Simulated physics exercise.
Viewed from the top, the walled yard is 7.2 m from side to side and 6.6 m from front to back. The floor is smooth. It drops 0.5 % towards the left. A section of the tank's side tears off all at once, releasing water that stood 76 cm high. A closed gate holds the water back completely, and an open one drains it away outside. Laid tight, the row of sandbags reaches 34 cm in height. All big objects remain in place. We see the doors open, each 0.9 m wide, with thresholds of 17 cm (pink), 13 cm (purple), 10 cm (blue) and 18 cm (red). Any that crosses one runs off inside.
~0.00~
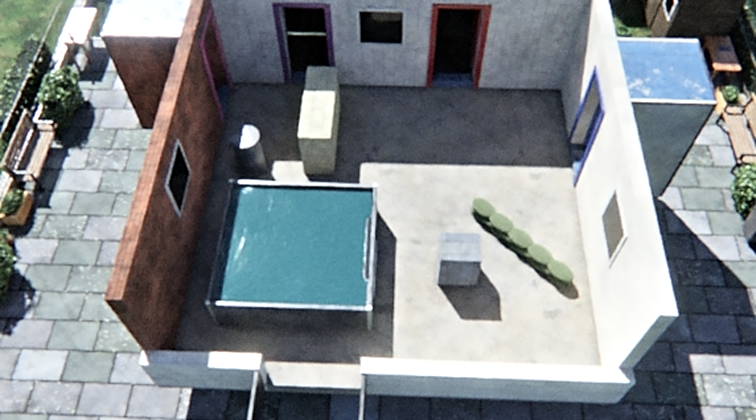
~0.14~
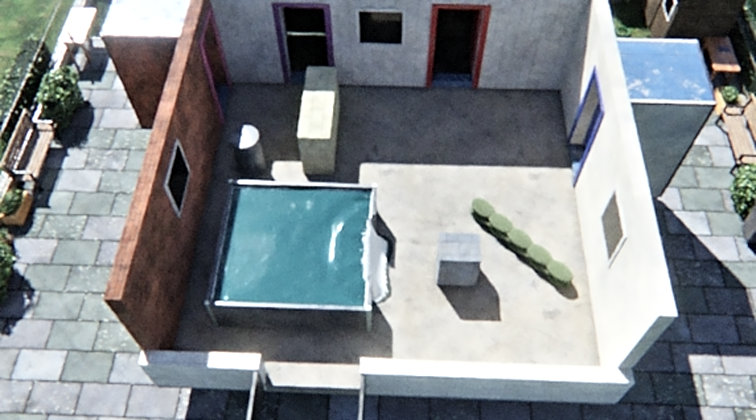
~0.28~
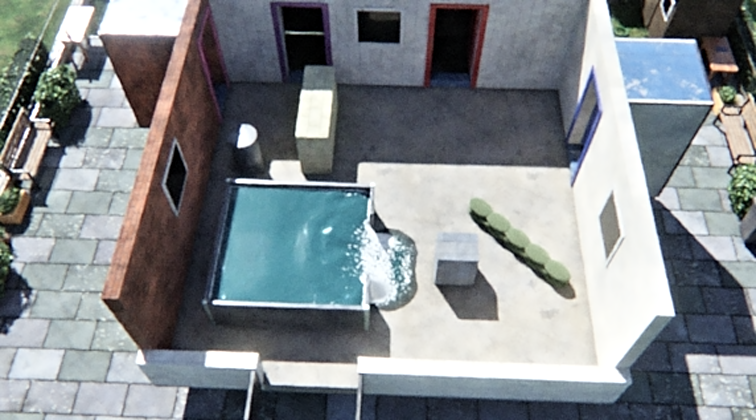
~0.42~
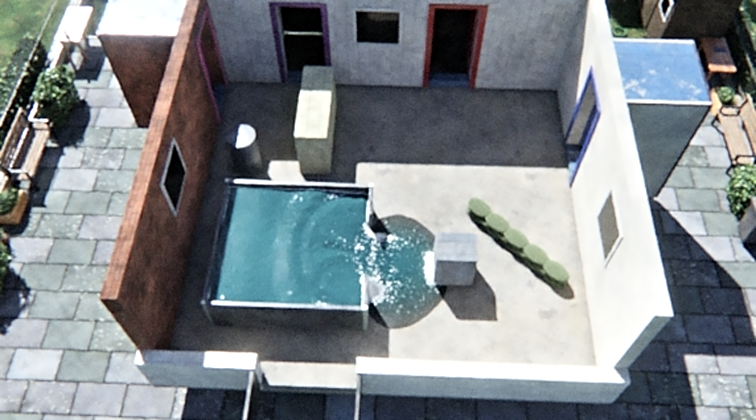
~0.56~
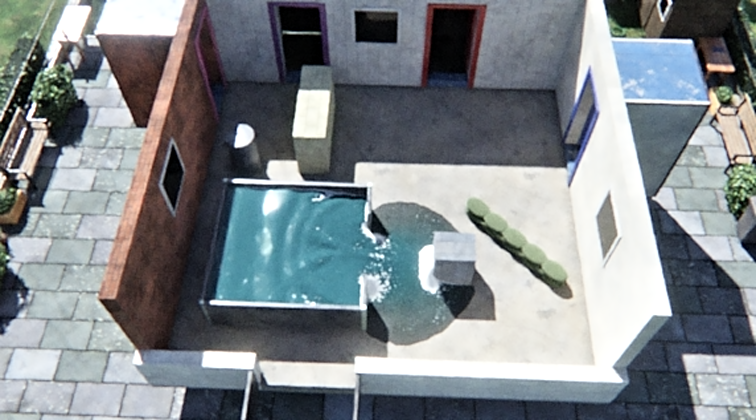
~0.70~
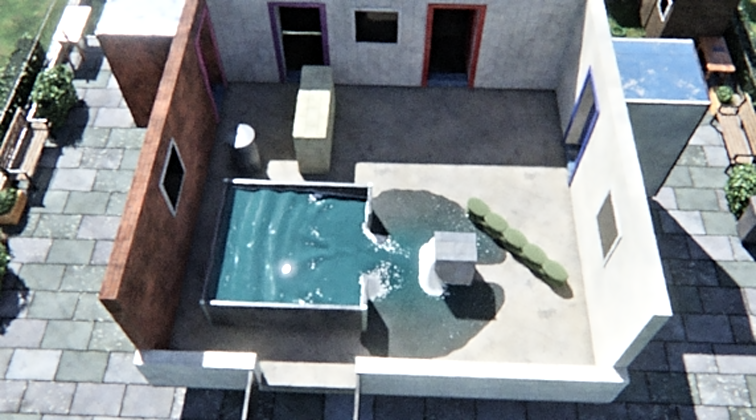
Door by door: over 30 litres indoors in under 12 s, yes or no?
Pink door: No, purple door: No, blue door: No, red door: No.
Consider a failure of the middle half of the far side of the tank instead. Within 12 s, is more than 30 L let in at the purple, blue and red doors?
Door by door - purple: Out of bounds, blue: Out of bounds, red: Within bounds.
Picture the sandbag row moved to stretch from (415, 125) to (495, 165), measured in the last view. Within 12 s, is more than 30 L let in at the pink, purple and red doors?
Result - pink: No, not exceeded, purple: No, not exceeded, red: No, not exceeded.
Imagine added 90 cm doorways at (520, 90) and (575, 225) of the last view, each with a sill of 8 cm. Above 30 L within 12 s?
Exceeded, within it.
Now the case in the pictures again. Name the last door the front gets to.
The final one is the pink door.
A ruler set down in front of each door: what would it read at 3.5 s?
Depths: Pink door 0 cm, purple door 0 cm, blue door 6 cm, red door 19 cm.
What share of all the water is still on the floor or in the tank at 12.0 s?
Close to 96 in a hundred remains.
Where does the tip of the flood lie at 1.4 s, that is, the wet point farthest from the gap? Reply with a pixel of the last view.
Somewhere around (594, 361).
After 1.4 s water covers 25 % of the floor and is deepest (54 cm) near (423, 271); pink door not reached, purple door not reached, blue door not reached, red door not reached.
After 2.2 s water covers 40 % of the floor and is deepest (50 cm) near (423, 271); pink door not reached, purple door not reached, blue door not reached, red door not reached.
After 3.5 s water covers 60 % of the floor and is deepest (37 cm) near (509, 368); pink door not reached, purple door not reached, blue door 6 cm at the sill, 0 L in, red door 19 cm at the sill, 2 L in.
After 7.0 s water covers 80 % of the floor and is deepest (28 cm) near (170, 346); pink door 6 cm at the sill, 0 L in, purple door 9 cm at the sill, 0 L in, blue door 12 cm at the sill, 8 L in, red door 13 cm at the sill, 12 L in.
After 12.0 s water covers 95 % of the floor and is deepest (22 cm) near (243, 85); pink door 16 cm at the sill, 1 L in, purple door 13 cm at the sill, 0 L in, blue door 12 cm at the sill, 10 L in, red door 11 cm at the sill, 12 L in.
